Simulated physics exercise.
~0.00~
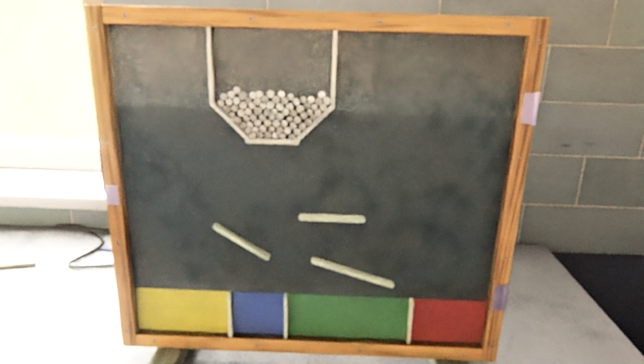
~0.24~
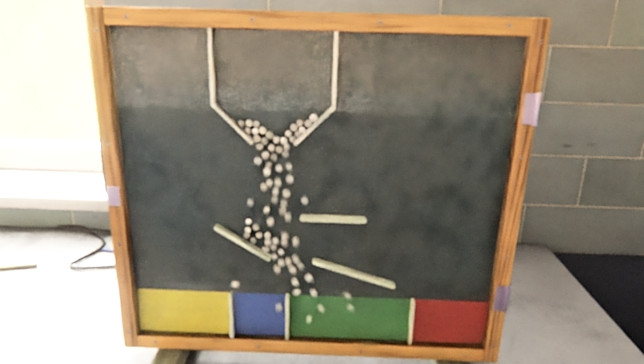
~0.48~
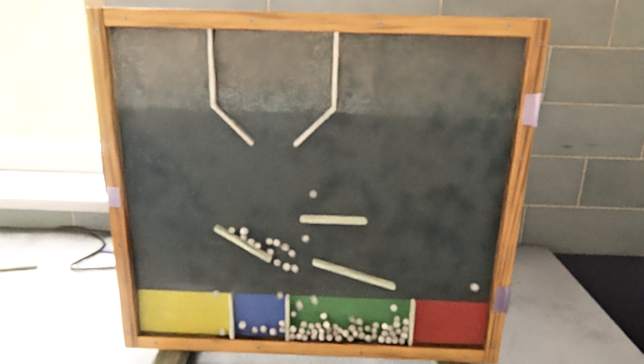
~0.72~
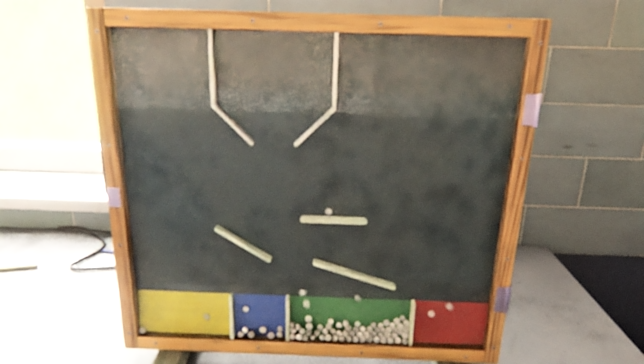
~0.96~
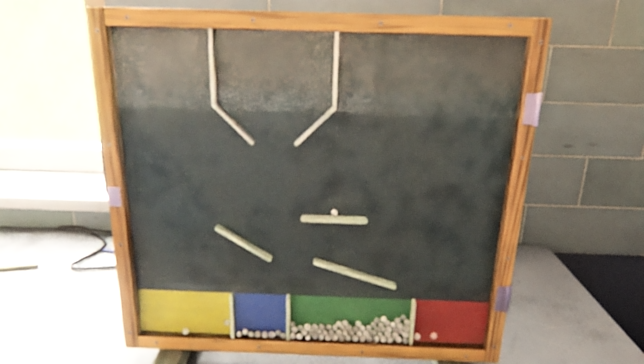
The clip shows small white beads pouring from a hopper in a wood-framed board, tumbling over slanted ledges toward four coloured bins. Most pile up in the green bin, with some in blue and a few in yellow and red, while one bead remains on the middle ledge.
